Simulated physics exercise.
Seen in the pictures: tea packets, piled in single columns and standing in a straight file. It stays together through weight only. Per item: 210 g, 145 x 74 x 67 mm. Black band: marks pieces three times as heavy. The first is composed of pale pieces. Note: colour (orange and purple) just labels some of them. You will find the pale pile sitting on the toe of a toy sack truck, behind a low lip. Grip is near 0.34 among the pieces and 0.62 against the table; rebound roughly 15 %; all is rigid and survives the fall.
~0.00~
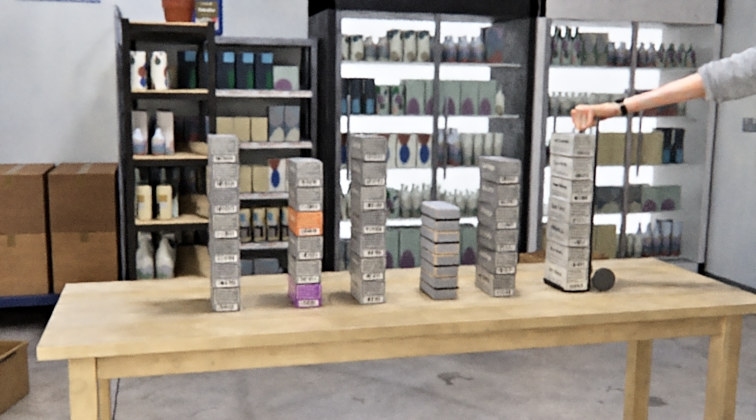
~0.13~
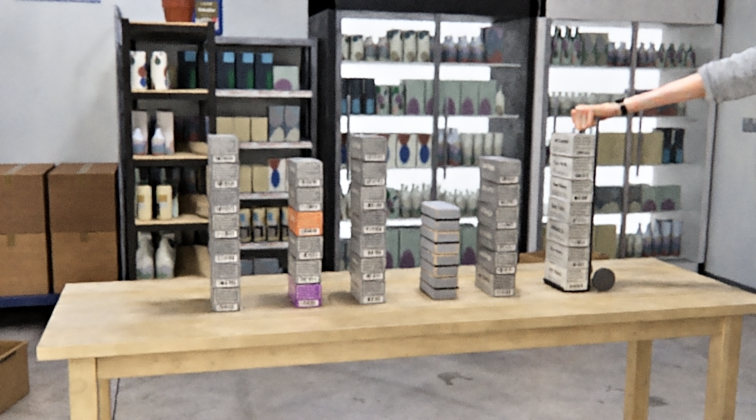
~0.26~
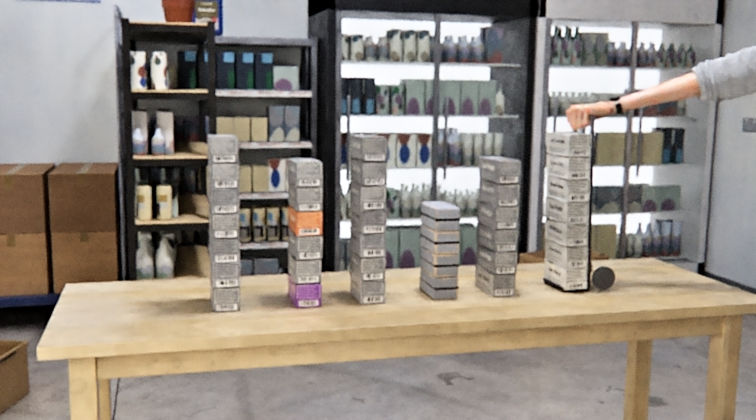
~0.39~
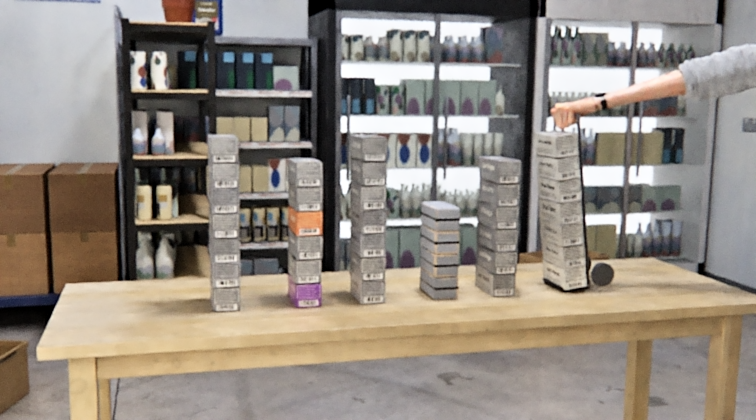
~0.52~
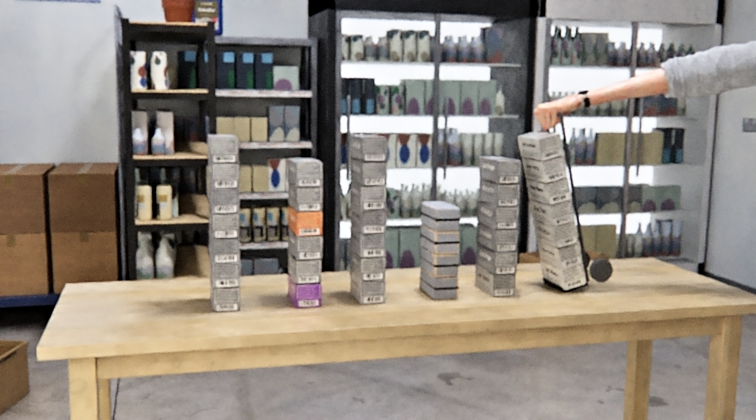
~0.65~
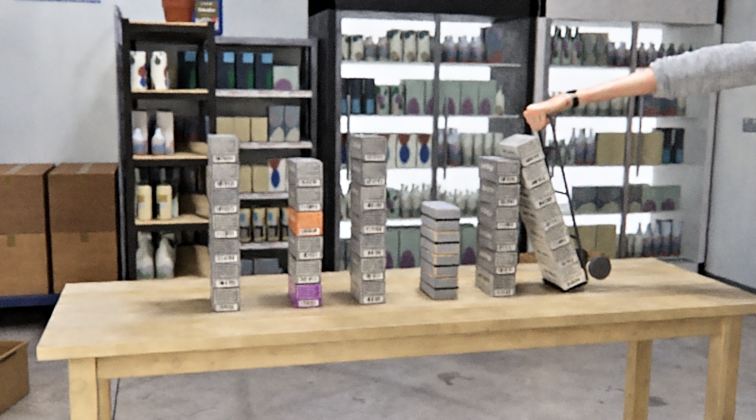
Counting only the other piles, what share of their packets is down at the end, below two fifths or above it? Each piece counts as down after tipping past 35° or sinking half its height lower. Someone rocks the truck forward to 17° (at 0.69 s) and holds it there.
The share is above two fifths.
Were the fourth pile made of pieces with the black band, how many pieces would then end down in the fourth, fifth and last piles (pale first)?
In that case the fourth pile has 7 down, the fifth 5, the last 6.
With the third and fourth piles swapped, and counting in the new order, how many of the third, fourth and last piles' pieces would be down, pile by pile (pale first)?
After the swap, the third pile would have 7 down, the fourth 4 and the last 6.
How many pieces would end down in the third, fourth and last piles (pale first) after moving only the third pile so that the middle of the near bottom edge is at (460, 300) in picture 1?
Down counts: Third 4, fourth 6, last 0.
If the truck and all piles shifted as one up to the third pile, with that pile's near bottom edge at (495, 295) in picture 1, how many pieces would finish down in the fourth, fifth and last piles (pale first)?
Down per pile: Fourth 0, fifth 0, last 0.
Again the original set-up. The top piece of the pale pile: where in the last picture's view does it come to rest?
It ends up centred around (420, 244) in the last view.
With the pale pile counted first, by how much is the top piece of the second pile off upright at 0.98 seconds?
About 30°.
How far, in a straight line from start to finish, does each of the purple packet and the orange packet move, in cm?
Approx. distance from start in cm - purple 4, orange 34.
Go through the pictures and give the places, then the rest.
In the first picture (we follow the side turned to the camera), truck frame (596, 152) 0° forward; orange packet (310, 224); purple packet (309, 296); no other piece has moved.
The second picture shows truck frame (596, 152) 0° forward; orange packet (310, 224).
The third picture shows truck frame (592, 151) 2° forward; orange packet (310, 224).
The fourth picture shows truck frame (580, 150) 7° forward, top of the pale pile leaning 7°; orange packet (310, 224); no other piece has moved.
The fifth picture shows truck frame (567, 149) 13° forward, top of the pale pile leaning 14°; orange packet (310, 224); no other piece has moved.
The sixth picture shows truck frame (558, 150) 17° forward, top of the pale pile leaning 23°; orange packet (310, 224); purple packet (309, 296); no other piece has moved.
Around 0.98 s, 7 of the pale pile down; 1 of the 30 other packets down.
Around 1.52 s, 7 of the pale pile down; 8 of the 30 other packets down.
Around 1.92 s, 7 of the pale pile down; 20 of the 30 other packets down; purple packet tipped 32°; orange packet tipped 23°, 50 mm lower.
Around 2.40 s, 7 of the pale pile down; 28 of the 30 other packets down; orange packet tipped 59°, 12 cm lower; purple packet tipped 37°.
Finally (3.0 s), 7 of the pale pile down; 28 of the 30 other packets down; orange packet tipped 57°, 13 cm lower; purple packet tipped 37°. That is 93 per cent. Seen by the last camera, middles, orange packet near (188, 268), purple packet near (294, 285).
